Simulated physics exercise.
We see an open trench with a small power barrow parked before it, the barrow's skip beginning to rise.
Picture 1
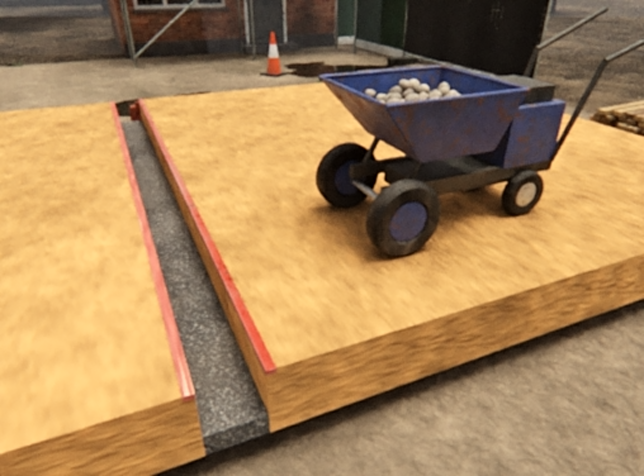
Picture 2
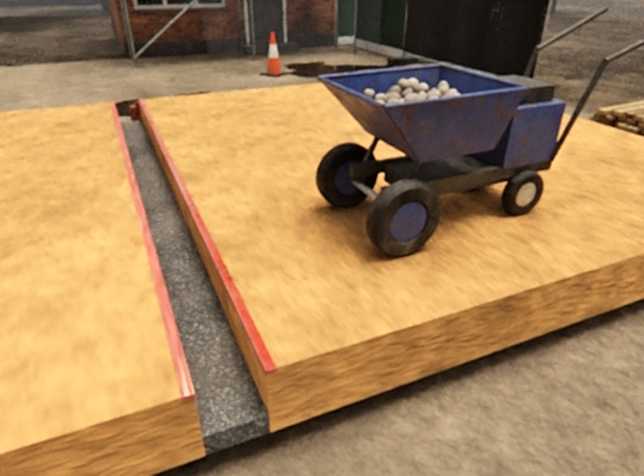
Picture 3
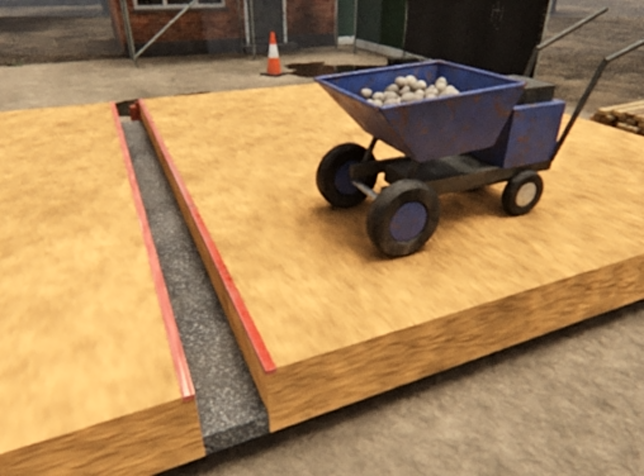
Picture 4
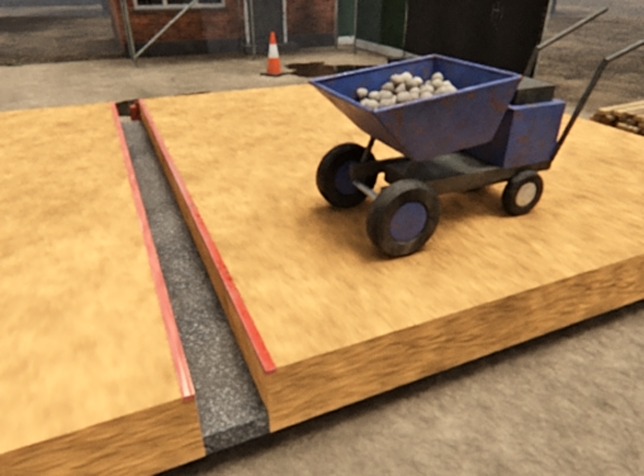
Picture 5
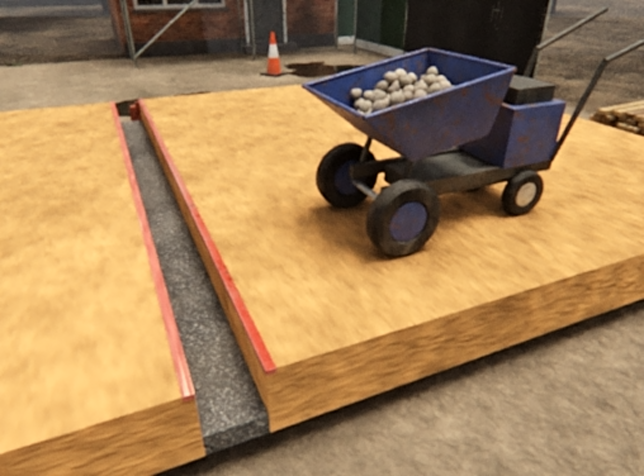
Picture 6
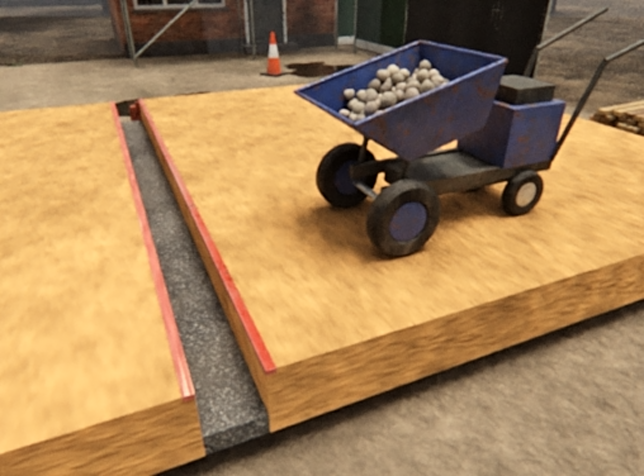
The blue skip of a parked barrow tilts toward the trench, carrying a pile of pebbles.
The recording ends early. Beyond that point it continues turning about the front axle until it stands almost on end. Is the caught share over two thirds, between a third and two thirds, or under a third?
It is between a third and two thirds.
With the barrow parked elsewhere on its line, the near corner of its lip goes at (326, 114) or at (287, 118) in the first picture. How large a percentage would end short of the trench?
0 % for the first, 0 % for the second.
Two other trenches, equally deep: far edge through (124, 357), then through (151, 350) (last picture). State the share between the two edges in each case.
In order, some 50 and some 40 percent.
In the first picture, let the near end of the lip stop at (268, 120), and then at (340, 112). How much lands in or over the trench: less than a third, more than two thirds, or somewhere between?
In turn: Under a third; over two thirds.
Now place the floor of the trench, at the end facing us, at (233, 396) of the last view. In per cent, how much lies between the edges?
Estimated share: Approx. 40 per cent.
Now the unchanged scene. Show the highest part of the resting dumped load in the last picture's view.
Roughly at (236, 225).
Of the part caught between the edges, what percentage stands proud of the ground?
Roughly 0 percent.
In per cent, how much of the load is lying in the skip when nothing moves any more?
It comes to about 10 percent.
Just after the last frame, skip tipped steeply; every one in the skip.
A moment on, skip tipped right over; the larger part in the skip; roughly a quarter short of the trench; just a few in or heaped over the trench; just a few falling.
Further on, skip tipped right over; about a tenth in the skip; roughly half short of the trench; roughly a third in or heaped over the trench; just a few beyond it.
When it is over, skip tipped right over; about a tenth in the skip; roughly half short of the trench; roughly half in or heaped over the trench; just a few beyond it.
